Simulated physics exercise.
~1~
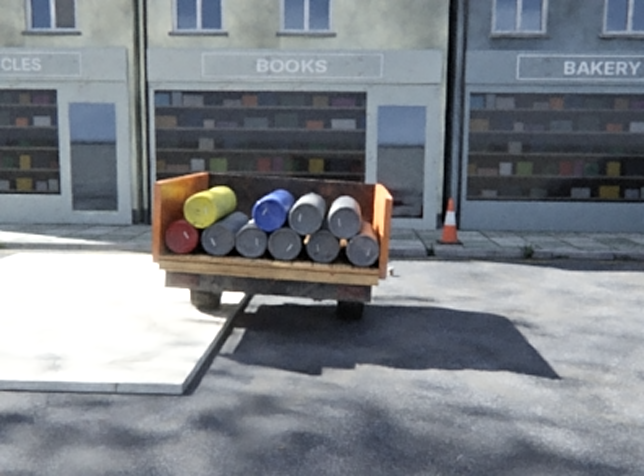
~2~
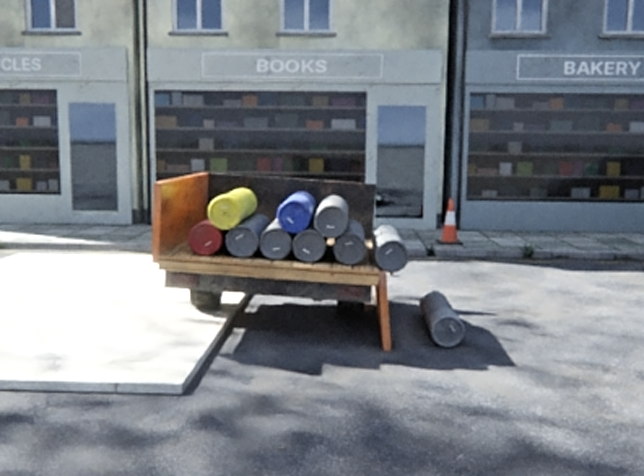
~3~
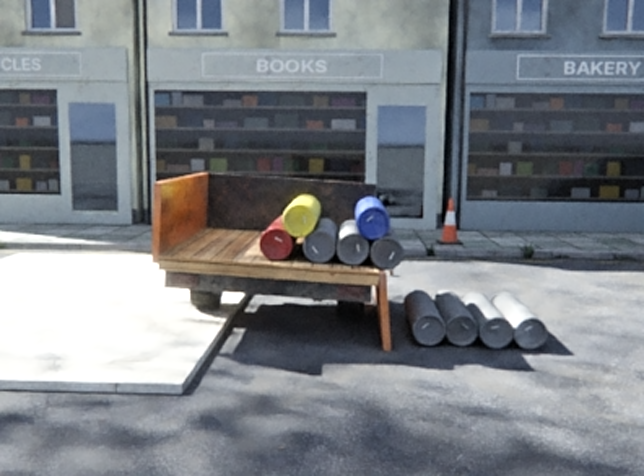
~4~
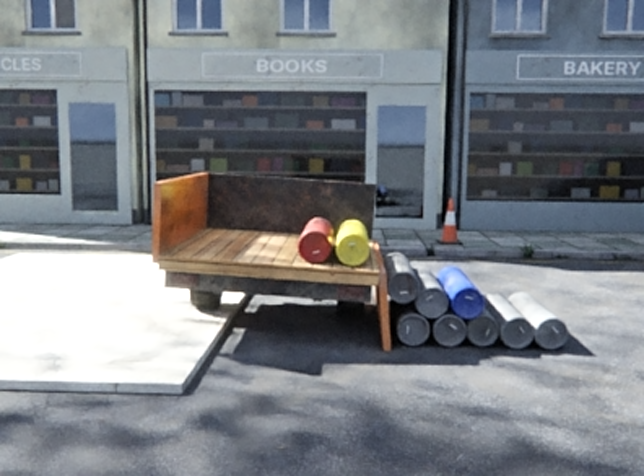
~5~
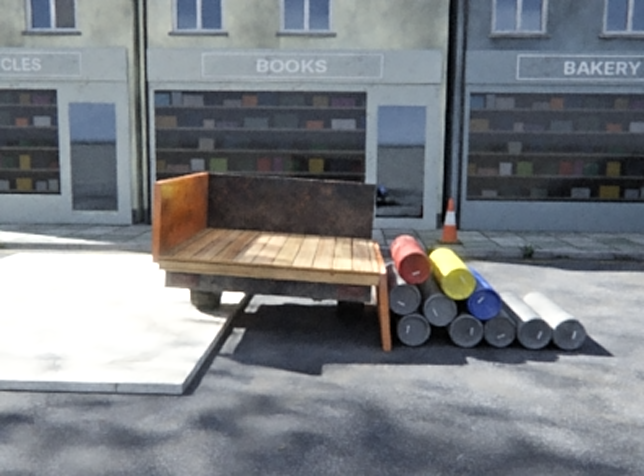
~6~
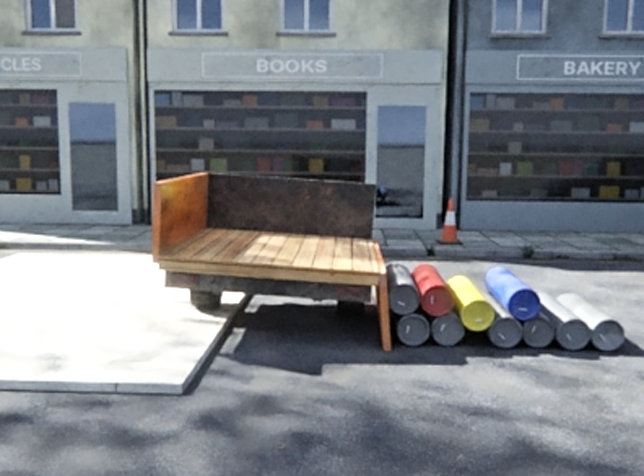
Street outside a bookshop, a parked trailer's right side board dropping and all its cylinders rolling off into a pile beside it.
